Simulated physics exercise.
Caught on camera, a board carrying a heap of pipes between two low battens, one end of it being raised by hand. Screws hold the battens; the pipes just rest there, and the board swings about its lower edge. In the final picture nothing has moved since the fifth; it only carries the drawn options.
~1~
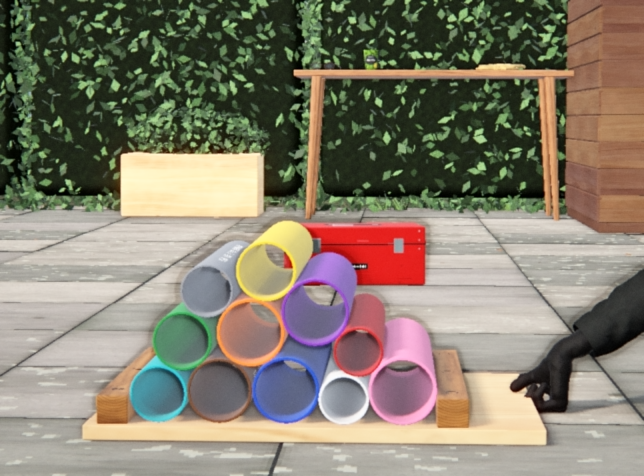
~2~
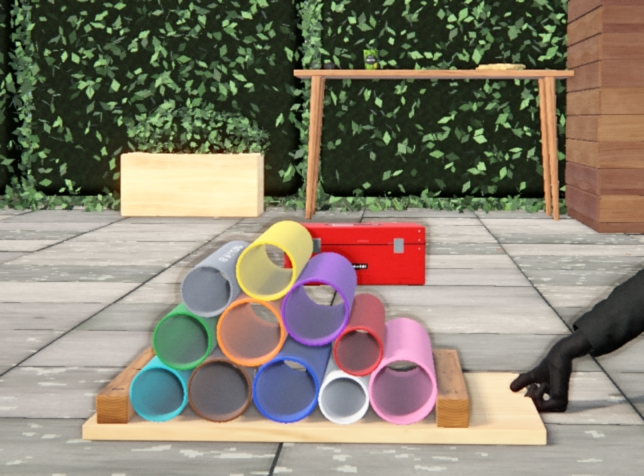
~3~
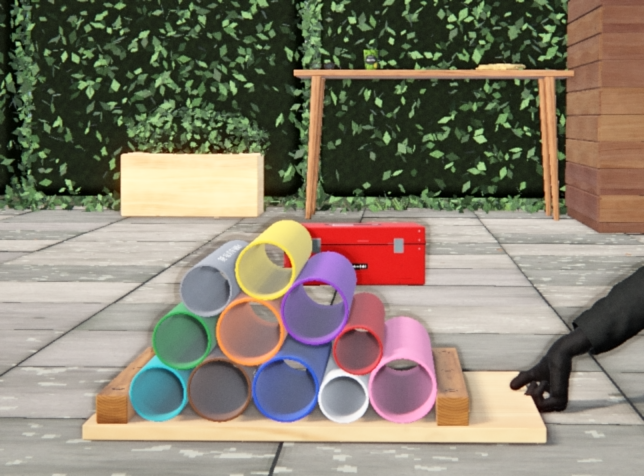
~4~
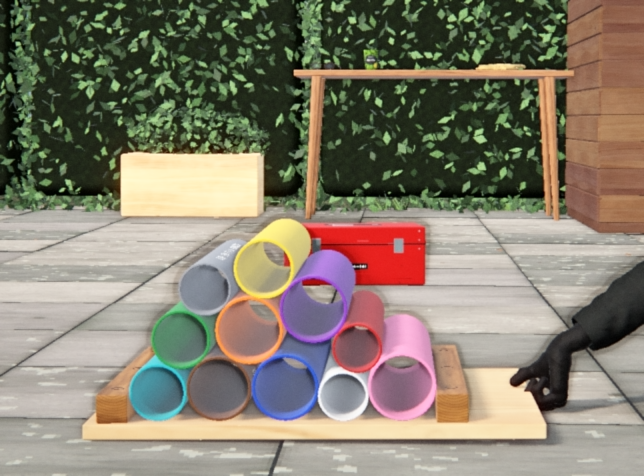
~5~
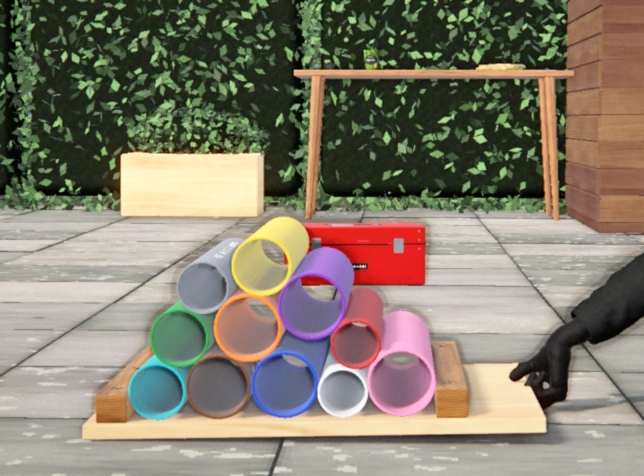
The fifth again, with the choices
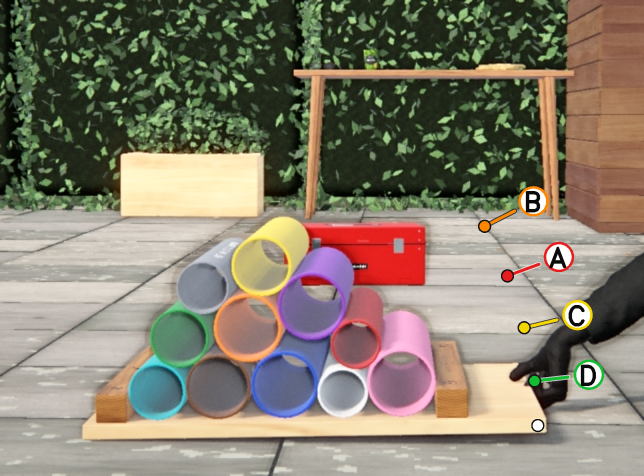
A stack of coloured pipes, with yellow at the top, grey, purple, green, orange and red below it, and turquoise, brown, blue, white and pink along the bottom, rests between two wooden battens on a pale board. A still, front-on view shows a paved patio with a leafy hedge, planter, table and red toolbox behind. At right, a black-gloved hand lifts the board's end very slightly, the pipes barely shifting with it.
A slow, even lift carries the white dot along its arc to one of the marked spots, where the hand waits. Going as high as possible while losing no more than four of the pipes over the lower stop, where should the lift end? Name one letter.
Raise it to C.
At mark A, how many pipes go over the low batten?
With A, five.
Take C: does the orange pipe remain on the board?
Yes.
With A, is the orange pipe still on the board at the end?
No, with A.
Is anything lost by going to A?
Yes.
On the marked copy, A at (508, 276); B at (485, 226); C at (524, 328); D at (534, 381); the white dot at (538, 425).
With C. Early on, board at 12°.
Further on, board at 14°.
At the end, board at 14°, none over the low batten.
As for the rest, A five over the low batten; B five over the low batten; D none over the low batten.
